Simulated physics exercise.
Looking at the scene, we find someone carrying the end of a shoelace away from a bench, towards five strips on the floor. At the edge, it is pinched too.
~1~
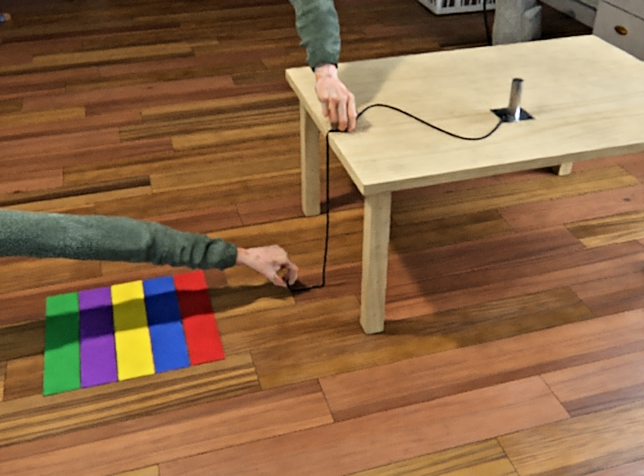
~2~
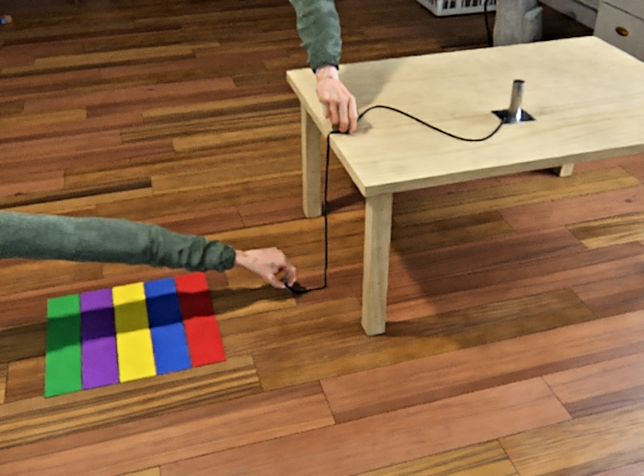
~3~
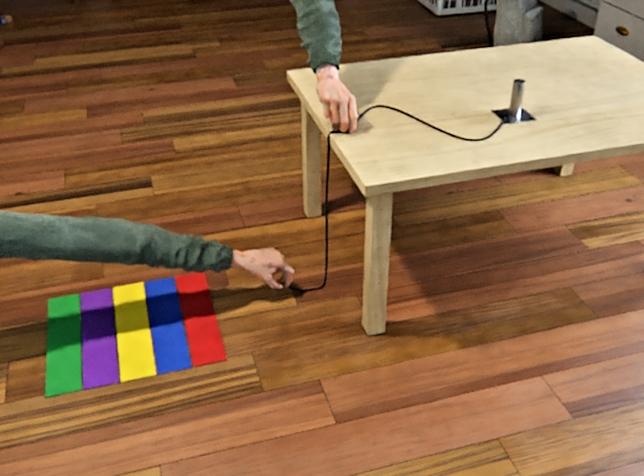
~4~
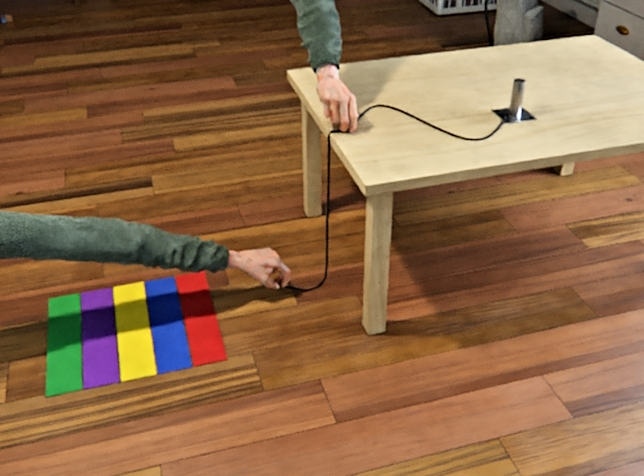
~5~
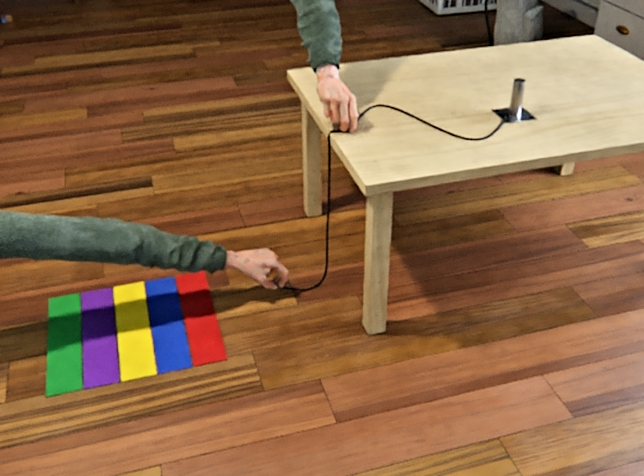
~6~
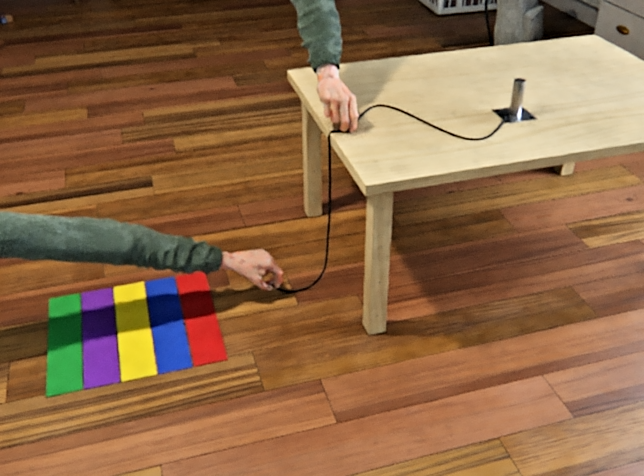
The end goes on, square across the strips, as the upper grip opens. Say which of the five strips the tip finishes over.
Green.
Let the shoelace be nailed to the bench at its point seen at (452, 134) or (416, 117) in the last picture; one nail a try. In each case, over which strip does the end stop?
Try by try: Purple, then yellow.
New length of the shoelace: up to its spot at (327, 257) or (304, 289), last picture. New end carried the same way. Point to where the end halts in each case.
Pixel positions, in order: (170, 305), (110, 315).
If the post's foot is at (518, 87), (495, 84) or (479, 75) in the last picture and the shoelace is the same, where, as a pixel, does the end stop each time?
About (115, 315), (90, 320) and (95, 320).
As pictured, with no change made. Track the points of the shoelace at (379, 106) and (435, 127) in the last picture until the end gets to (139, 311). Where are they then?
The first one ends up at (330, 144) and the second one at (396, 124).
Soon after, end near (139, 311); over yellow.
After that, end near (91, 320); over purple.
At the stop, end near (63, 325); over green. The green one.
